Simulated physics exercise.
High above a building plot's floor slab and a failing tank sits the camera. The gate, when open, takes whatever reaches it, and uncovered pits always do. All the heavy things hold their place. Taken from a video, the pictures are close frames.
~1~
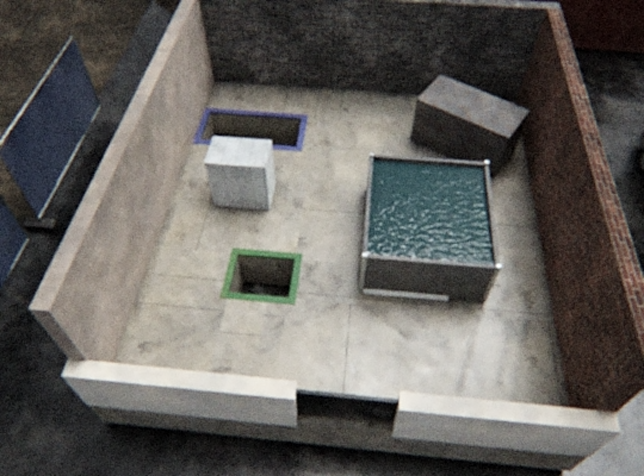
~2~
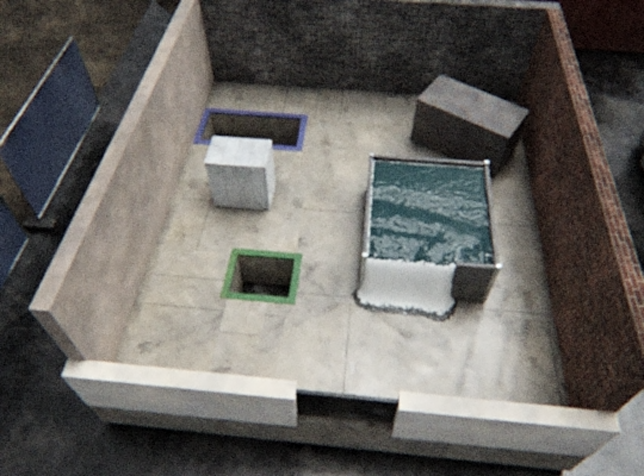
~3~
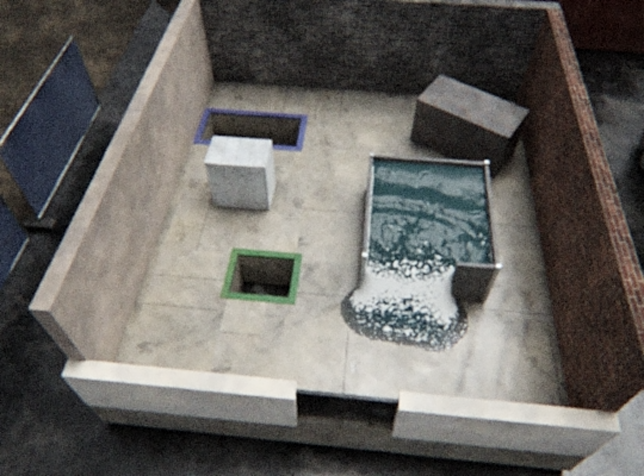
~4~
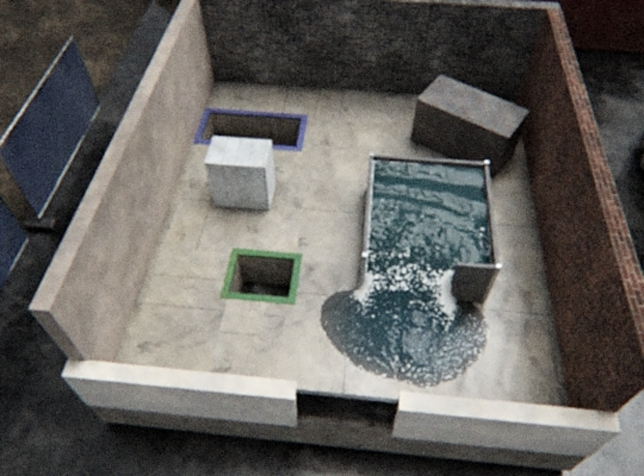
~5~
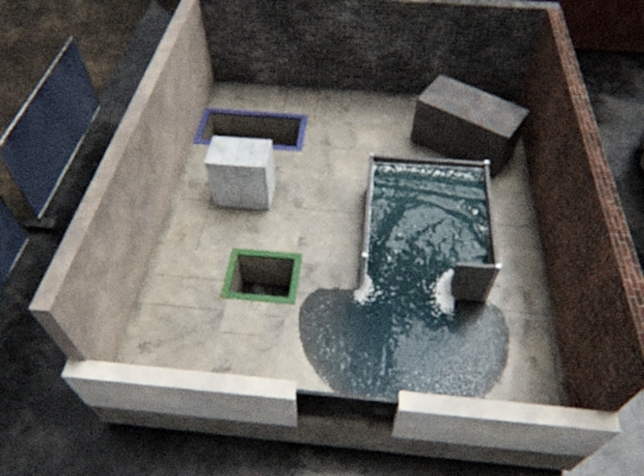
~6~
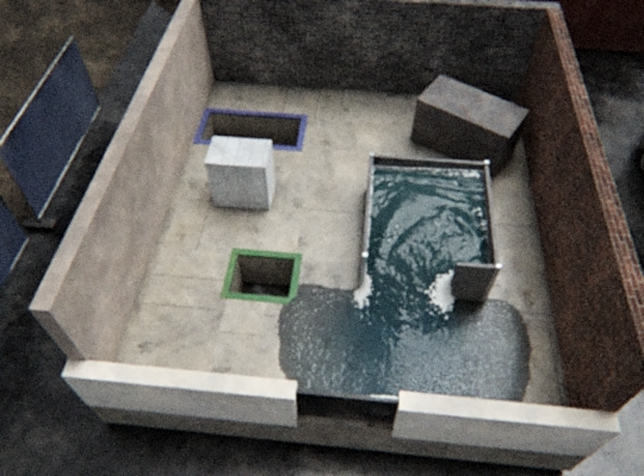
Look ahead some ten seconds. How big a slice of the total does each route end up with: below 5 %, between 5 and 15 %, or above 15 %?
Outcome: The gate is a minor outlet here - below five per cent; the green pit is a middling outlet here - five to fifteen per cent; the blue pit is a major outlet here - beyond fifteen per cent.
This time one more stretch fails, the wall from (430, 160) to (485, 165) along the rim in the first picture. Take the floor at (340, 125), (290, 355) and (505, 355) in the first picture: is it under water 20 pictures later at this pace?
Taking them in order, I'd say swamped, not reached and swamped.
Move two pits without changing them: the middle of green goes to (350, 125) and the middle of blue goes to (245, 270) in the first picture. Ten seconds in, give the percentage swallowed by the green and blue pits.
I reckon green ends up with 8 percent and blue with 25 percent.
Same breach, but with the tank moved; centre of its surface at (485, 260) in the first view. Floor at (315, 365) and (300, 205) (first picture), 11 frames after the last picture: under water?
First spot submerged, second spot spared.
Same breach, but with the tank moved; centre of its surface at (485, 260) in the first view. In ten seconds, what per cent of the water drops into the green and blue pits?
Ten seconds on: Green pit 20 percent, blue pit 15 percent.
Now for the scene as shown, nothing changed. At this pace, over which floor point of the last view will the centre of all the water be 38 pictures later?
I'd put it at around (360, 267).
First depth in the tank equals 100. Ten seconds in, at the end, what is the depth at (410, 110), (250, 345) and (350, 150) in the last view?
4, 6 and 6 per cent, roughly.
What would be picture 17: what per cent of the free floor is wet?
Some 30 per cent.
A moment on, water covers 20 % of the floor; the gate 0 %, the green pit 0 %, the blue pit 0 %.
Next, water covers 30 % of the floor; the gate 0 %, the green pit 0 %, the blue pit 0 %.
Then, water covers 50 % of the floor; the gate 0 %, the green pit 1 %, the blue pit 0 %.
Later, water covers 85 % of the floor; the gate 0 %, the green pit 3 %, the blue pit 7 %.
In the end, water covers 100 % of the floor; the gate 0 %, the green pit 8 %, the blue pit 20 %.
